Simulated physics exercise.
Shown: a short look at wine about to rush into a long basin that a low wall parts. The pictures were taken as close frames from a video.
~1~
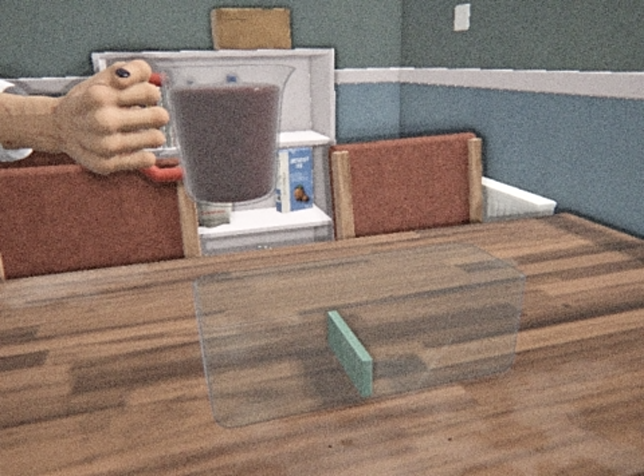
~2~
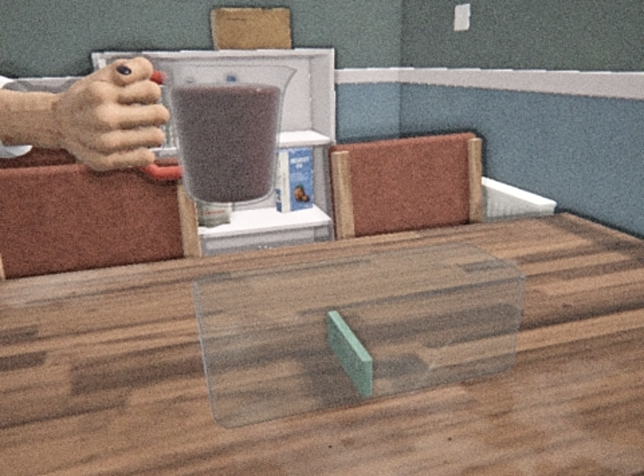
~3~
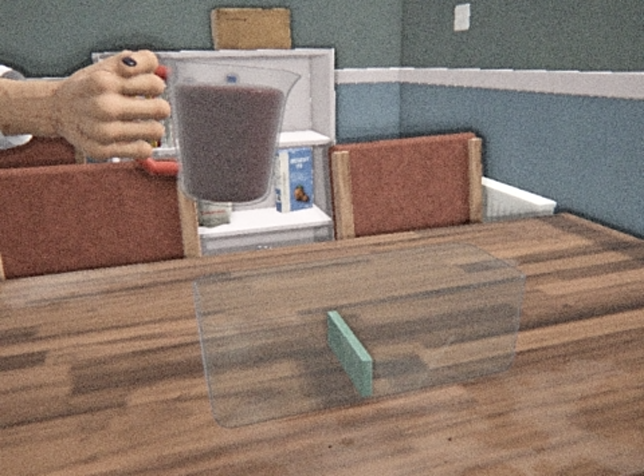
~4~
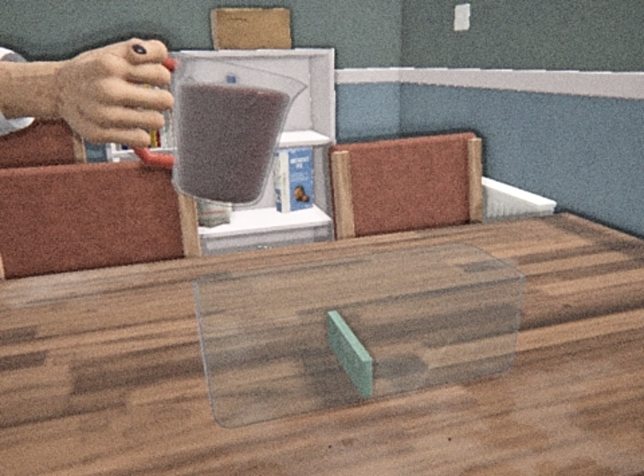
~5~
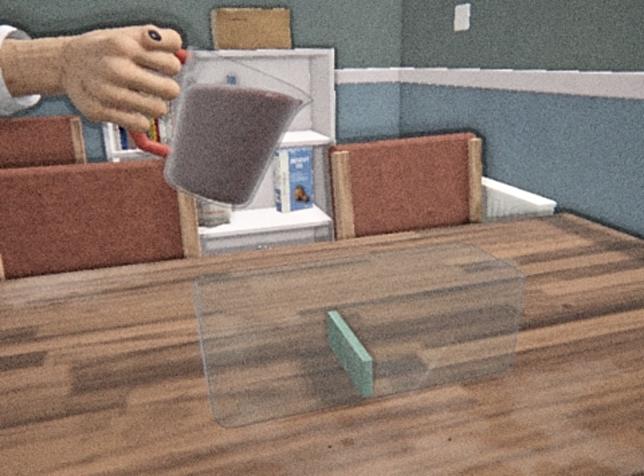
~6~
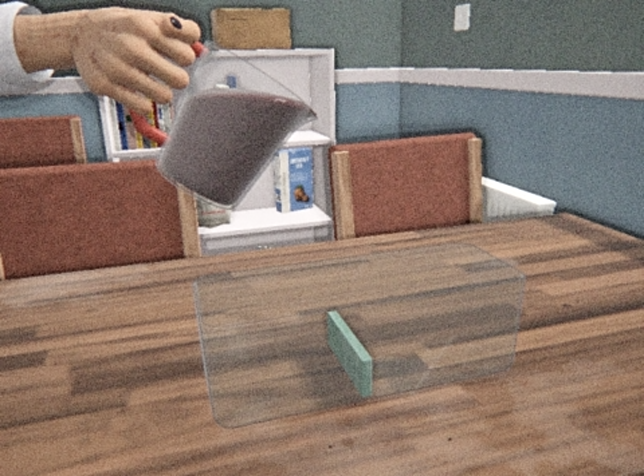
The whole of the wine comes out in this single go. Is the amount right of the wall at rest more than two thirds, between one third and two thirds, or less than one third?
The share right of the wall fails to stay within two thirds.
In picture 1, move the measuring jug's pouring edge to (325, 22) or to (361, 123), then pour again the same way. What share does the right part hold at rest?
Start one gives close to 90 percent, start two close to 95 percent.
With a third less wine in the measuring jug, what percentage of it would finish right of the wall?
It comes to 85 per cent or so.
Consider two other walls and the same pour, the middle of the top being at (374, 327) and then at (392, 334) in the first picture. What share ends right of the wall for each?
First try around 25 percent; second try around 10 percent.
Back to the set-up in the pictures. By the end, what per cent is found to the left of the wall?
I'd put it at around 10 %.
A moment on, the measuring jug is tipped on its side and 51 per cent is still to pour, 0 is left of the wall and 15 right of it.
Next, the measuring jug is tipped right over and 12 per cent is still to pour, 7 is left of the wall and 62 right of it.
Then the measuring jug is tipped right over and 1 per cent is still to pour, 8 is left of the wall and 86 right of it.
Later the measuring jug is tipped right over and 0 per cent is still to pour, 10 is left of the wall and 88 right of it.
In the end 10 per cent lies left of the wall, 88 right of it and 2 outside.
